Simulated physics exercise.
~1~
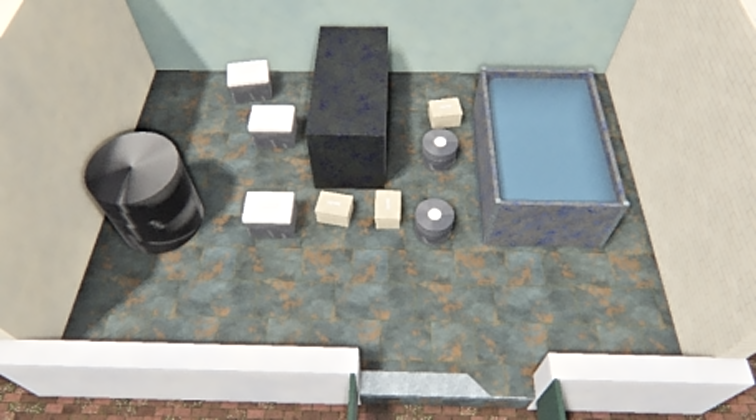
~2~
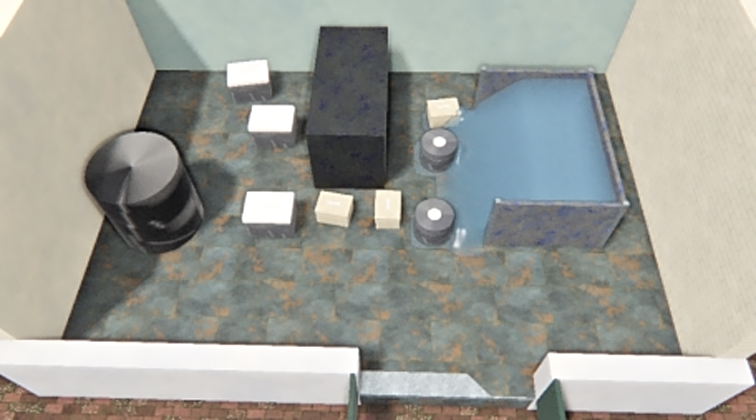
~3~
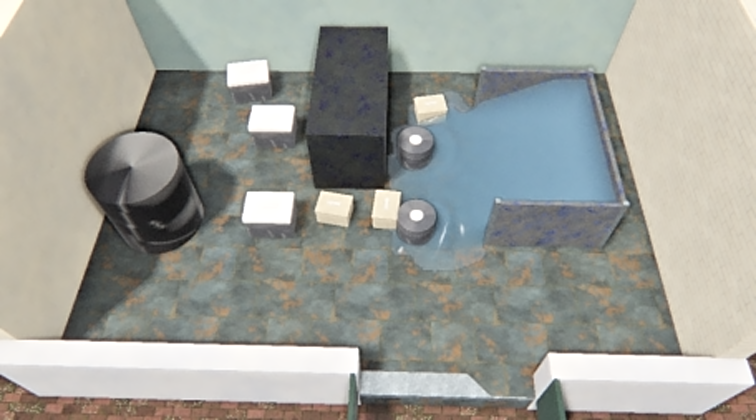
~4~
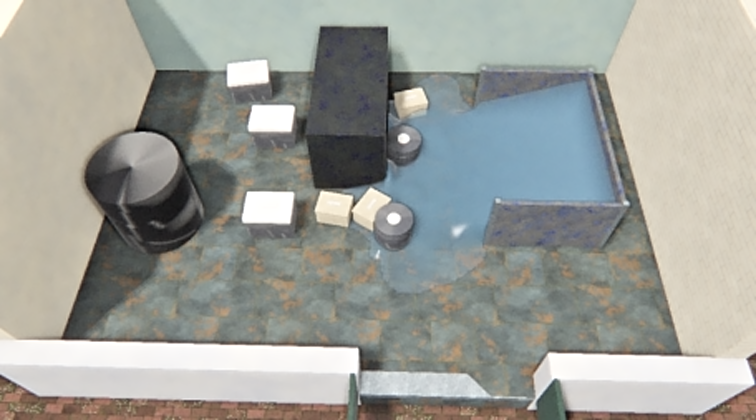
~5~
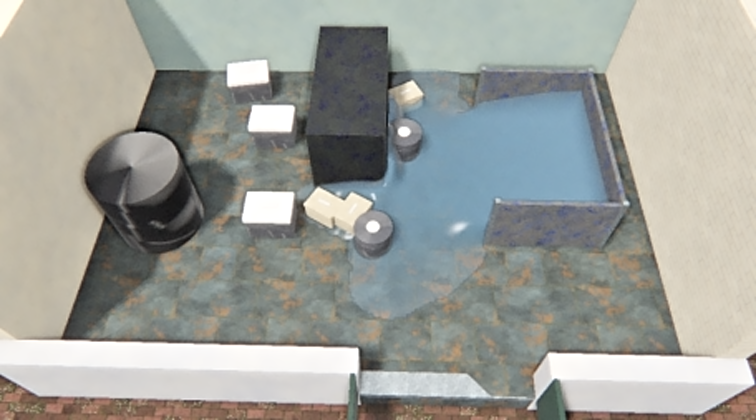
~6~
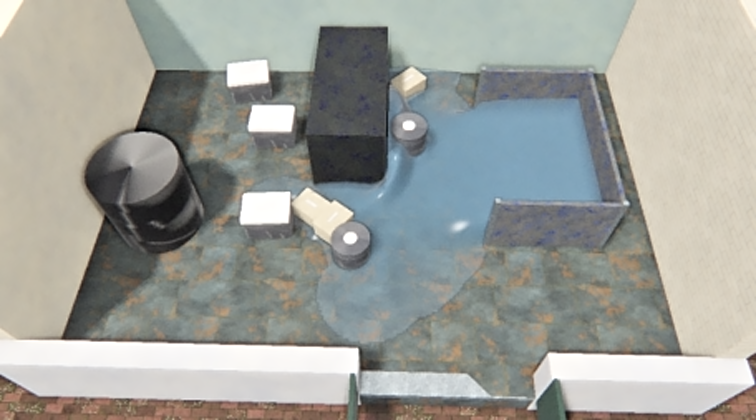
The clip opens on a walled yard with white-topped boxes, cream crates, round gray tubs, a dark block and a full blue tank. The tank's left side gives way and water spreads leftward across the floor, pushing both tubs and nearby cream crates left, while the white-topped boxes stay almost still.
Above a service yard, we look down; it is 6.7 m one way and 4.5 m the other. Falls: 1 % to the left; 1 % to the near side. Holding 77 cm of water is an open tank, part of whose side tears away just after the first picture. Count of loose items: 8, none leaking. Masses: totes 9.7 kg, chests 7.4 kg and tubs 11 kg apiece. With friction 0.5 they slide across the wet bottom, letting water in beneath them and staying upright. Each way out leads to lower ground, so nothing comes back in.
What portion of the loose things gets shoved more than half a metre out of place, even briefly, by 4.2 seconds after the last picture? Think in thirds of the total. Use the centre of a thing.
It ends in the top band.
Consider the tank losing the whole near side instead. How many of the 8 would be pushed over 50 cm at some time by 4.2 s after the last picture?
Then the count would be 0.
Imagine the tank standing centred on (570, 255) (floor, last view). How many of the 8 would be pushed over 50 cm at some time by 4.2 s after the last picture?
The count would be 7.
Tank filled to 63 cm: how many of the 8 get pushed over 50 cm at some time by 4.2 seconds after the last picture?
You'd get 7 in that case.
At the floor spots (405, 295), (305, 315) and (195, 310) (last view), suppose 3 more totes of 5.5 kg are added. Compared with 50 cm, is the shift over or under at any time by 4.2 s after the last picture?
Result, in sequence: Above the mark / above the mark / above the mark.
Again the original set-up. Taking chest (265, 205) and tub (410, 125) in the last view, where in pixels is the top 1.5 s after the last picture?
They should sit about (121, 268) and (476, 117) in the last view.
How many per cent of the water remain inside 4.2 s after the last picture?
Around 92 per cent of the water is still in there.
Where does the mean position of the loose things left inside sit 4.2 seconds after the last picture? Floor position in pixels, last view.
The centre is close to (293, 209).
Then, 0.4 s after the last picture 4 of 8 are over 50 cm from their spots; 2 afloat.
Then, 1.5 s after the last picture 6 of 8 are over 50 cm from their spots; 5 afloat.
Then, 2.8 s after the last picture 7 of 8 are over 50 cm from their spots; 6 afloat.
Then, 4.2 s after the last picture 7 of 8 are over 50 cm from their spots, and 7 have been at some point; 6 afloat.
